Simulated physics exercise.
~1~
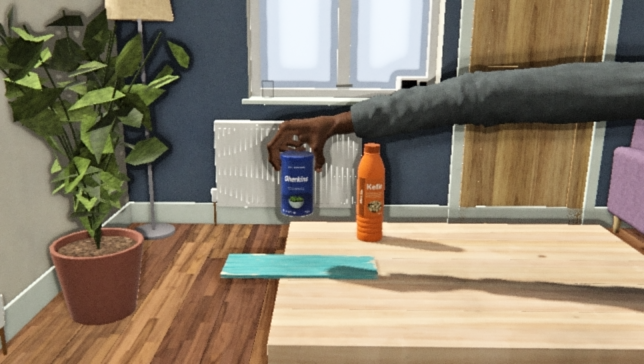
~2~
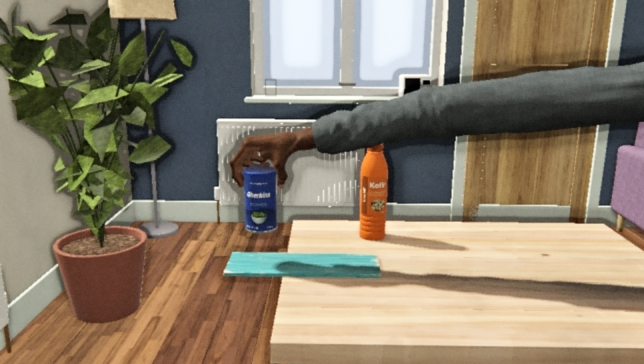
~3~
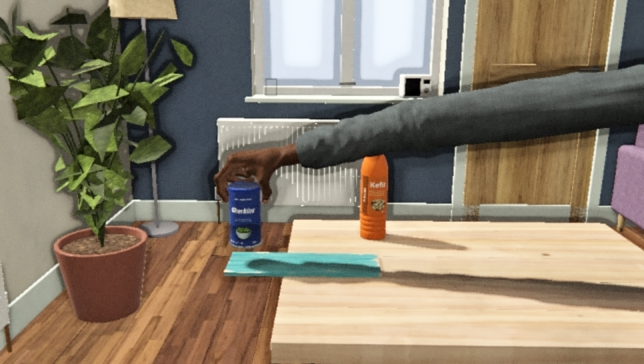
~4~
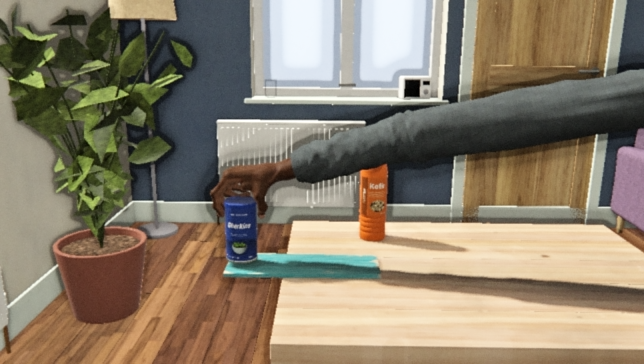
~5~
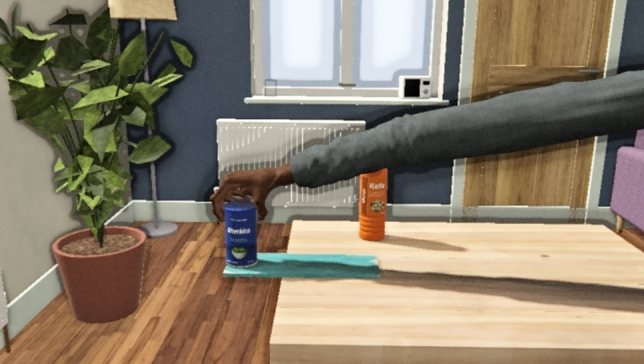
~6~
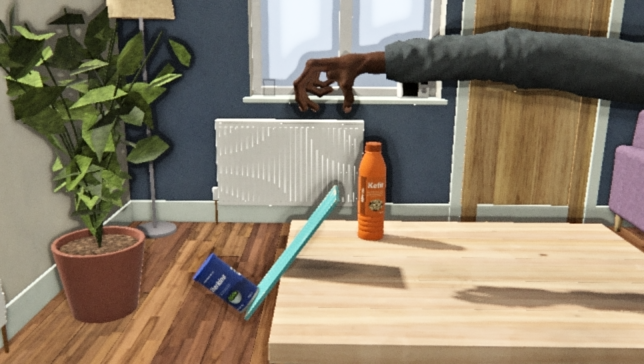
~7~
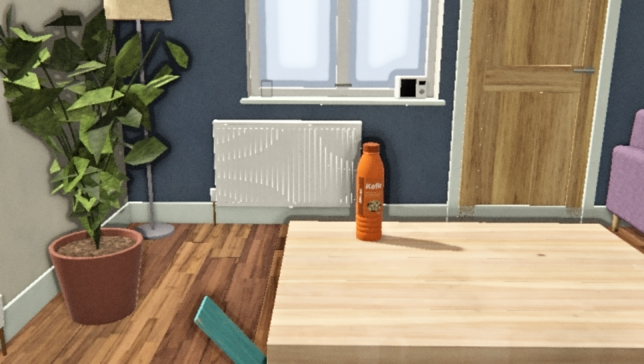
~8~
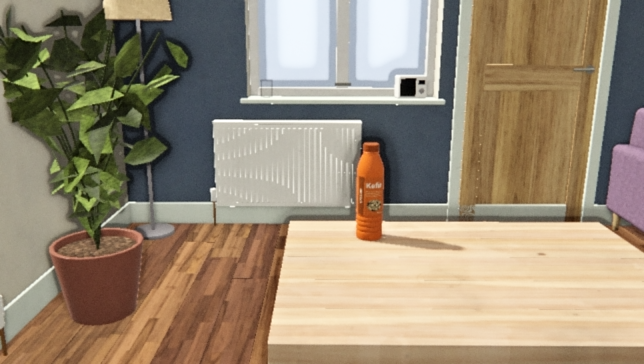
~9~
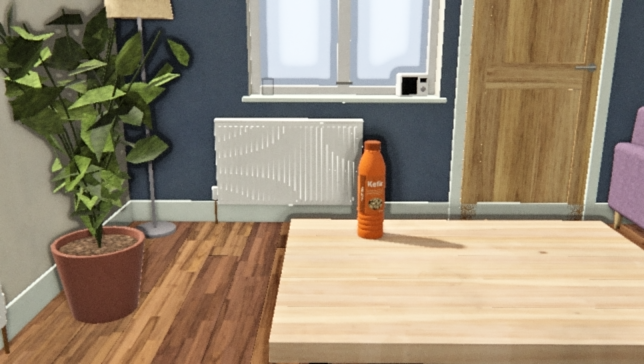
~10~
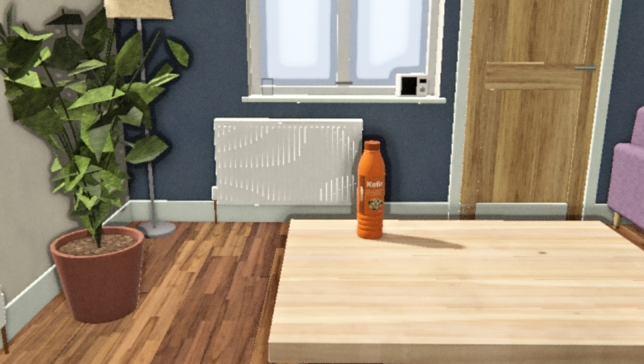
A hand sets a blue tin on the overhanging turquoise plank, and both tumble off the table.
